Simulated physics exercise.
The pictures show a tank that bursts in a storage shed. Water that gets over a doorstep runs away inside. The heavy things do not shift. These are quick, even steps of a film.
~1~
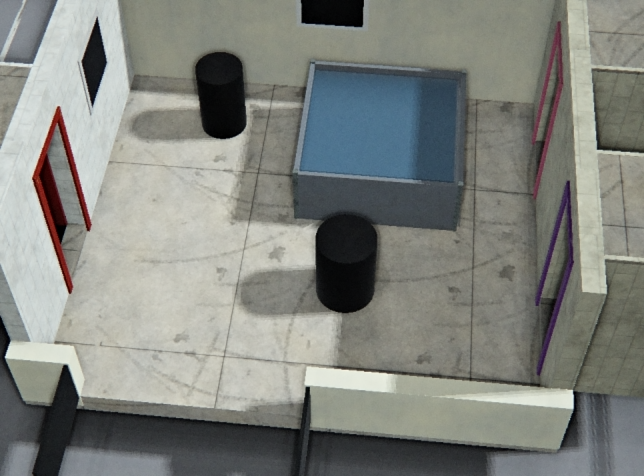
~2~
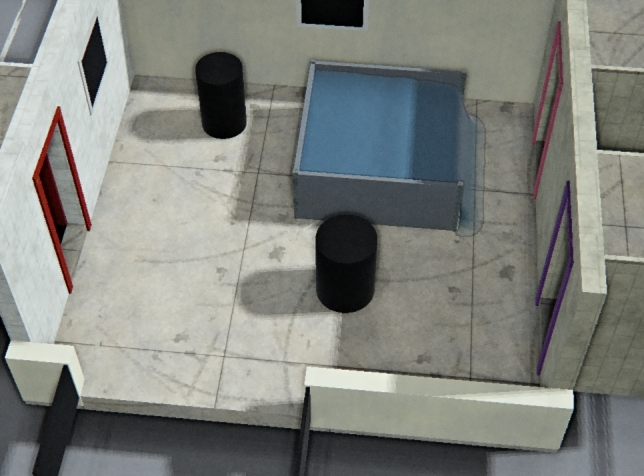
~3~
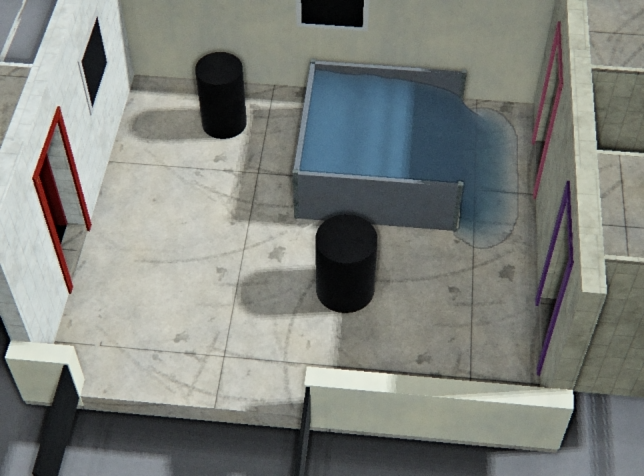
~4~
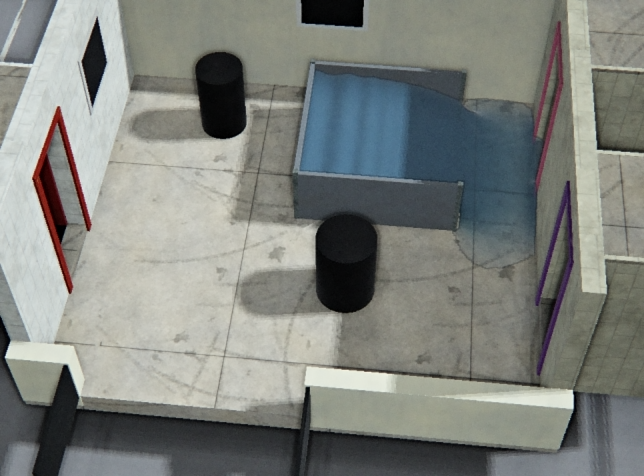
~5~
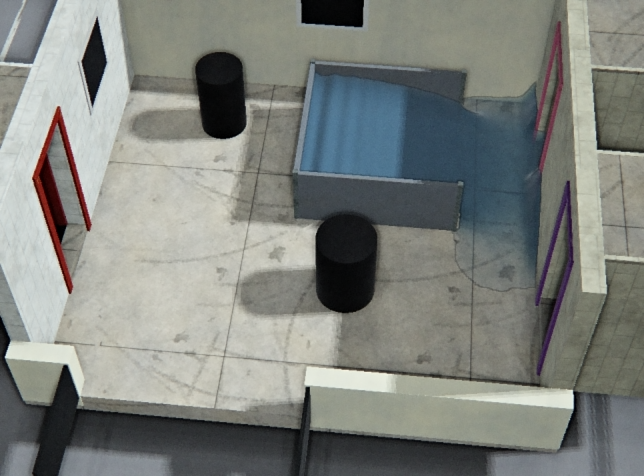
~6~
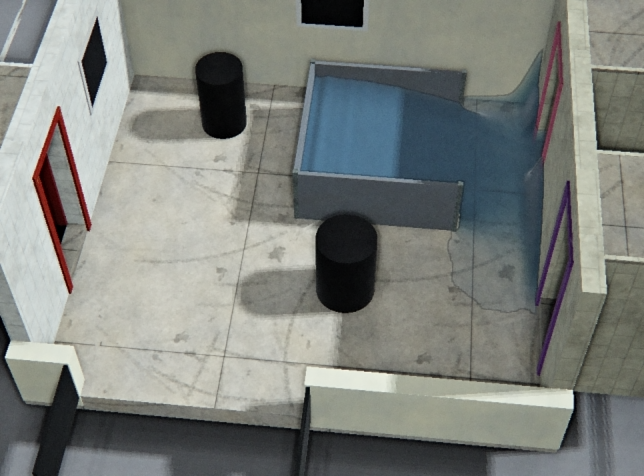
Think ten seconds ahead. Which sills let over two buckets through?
In the end: The purple door admits no more than that; the pink door lets in a lot; the red door admits no more than that.
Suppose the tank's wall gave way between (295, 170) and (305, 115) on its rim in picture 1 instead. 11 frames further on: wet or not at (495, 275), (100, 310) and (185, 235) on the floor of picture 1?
In that order: Free of water, covered, under water.
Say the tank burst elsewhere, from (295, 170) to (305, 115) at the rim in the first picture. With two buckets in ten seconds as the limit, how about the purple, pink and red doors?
Purple door is under, pink door is under, red door lets more in.
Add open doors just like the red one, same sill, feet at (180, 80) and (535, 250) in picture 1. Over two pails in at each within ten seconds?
As listed: Takes less, goes over.
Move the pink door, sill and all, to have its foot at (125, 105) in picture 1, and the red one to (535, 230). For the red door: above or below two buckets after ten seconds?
In short: The red door takes more.
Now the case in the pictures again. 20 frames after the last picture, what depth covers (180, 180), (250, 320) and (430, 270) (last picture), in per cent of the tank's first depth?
About 0, 4 and 2 per cent.
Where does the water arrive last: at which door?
I say the door marked red.
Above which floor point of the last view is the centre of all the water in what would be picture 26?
At about (396, 206).
A moment on, water covers 20 % of the floor; the purple door wet at the sill, nothing in, the pink door far over two buckets in, the red door not reached.
Next, water covers 35 % of the floor; the purple door wet at the sill, nothing in, the pink door far over two buckets in, the red door not reached.
Then, water covers 60 % of the floor; the purple door wet at the sill, nothing in, the pink door far over two buckets in, the red door not reached.
Later, water covers 90 % of the floor; the purple door wet at the sill, nothing in, the pink door far over two buckets in, the red door wet at the sill, nothing in.
In the end, water covers 95 % of the floor; the purple door wet at the sill, nothing in, the pink door far over two buckets in, the red door wet at the sill, nothing in.
